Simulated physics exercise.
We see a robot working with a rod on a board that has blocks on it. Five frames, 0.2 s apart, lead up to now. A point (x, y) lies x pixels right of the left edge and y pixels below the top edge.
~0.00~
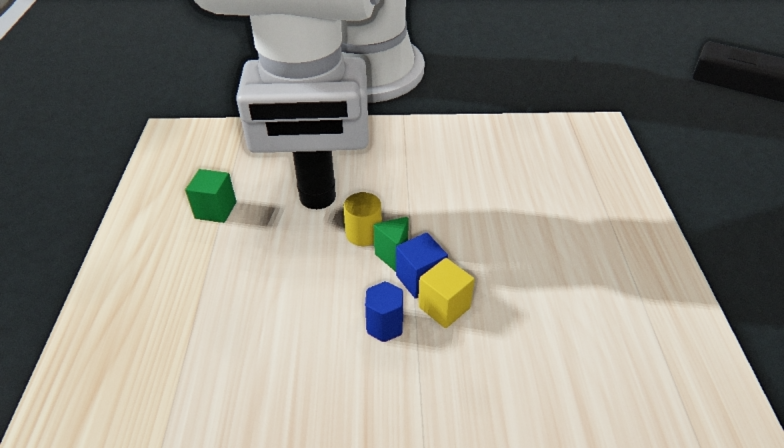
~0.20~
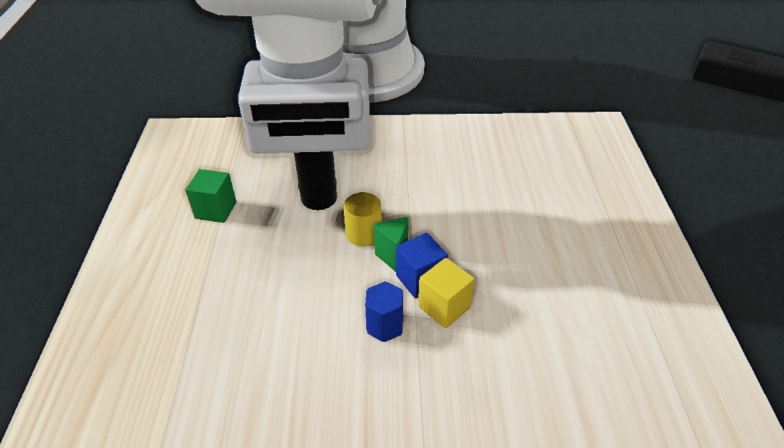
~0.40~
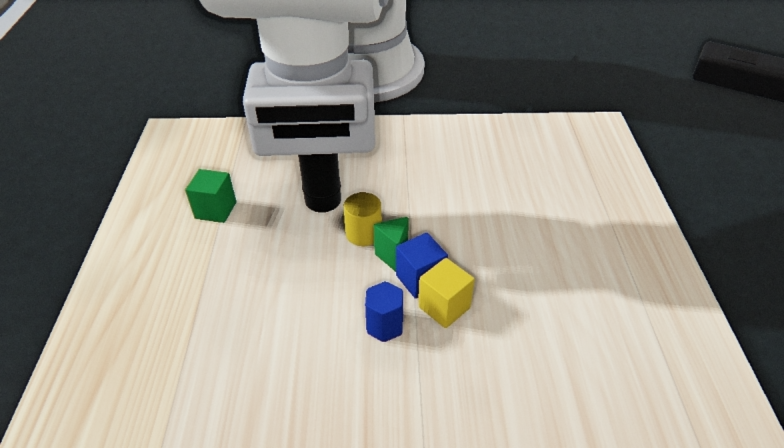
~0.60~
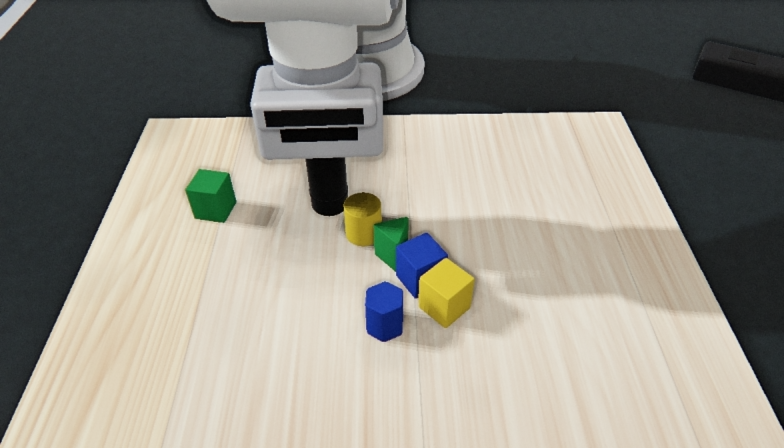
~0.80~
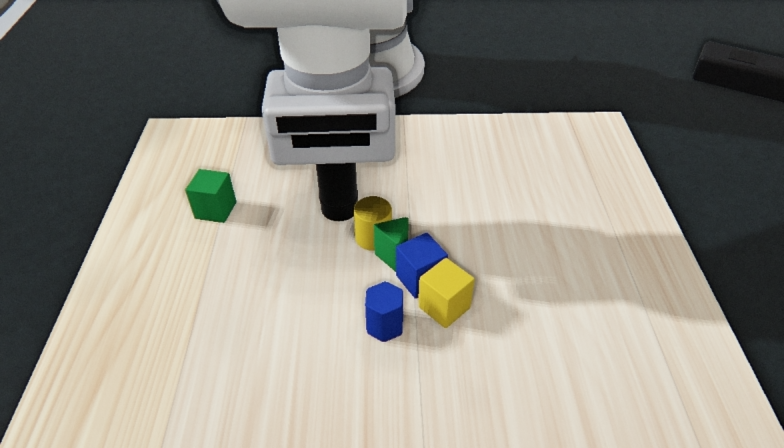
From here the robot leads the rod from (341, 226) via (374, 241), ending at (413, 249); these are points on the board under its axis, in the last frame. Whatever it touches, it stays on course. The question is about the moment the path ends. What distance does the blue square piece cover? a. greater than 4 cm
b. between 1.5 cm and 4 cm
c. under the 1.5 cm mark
My pick is b.
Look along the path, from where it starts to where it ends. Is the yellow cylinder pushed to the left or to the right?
It shifts leftward.
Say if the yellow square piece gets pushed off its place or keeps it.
The yellow square piece changes place.
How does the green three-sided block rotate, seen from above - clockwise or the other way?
It makes a clockwise turn.
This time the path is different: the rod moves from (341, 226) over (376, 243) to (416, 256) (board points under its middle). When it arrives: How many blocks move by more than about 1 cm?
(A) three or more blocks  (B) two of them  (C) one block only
My pick is A.
The first path, step by step. Halfway along, rod (374, 225); yellow cylinder (412, 215); green three-sided block (402, 237), turned 30° clockwise; blue square piece (422, 254), turned 15° anticlockwise.
At the end, rod (414, 233); yellow cylinder (453, 218); green three-sided block (432, 246), turned 45° clockwise; blue square piece (447, 268); yellow square piece (466, 297), turned 10° clockwise.
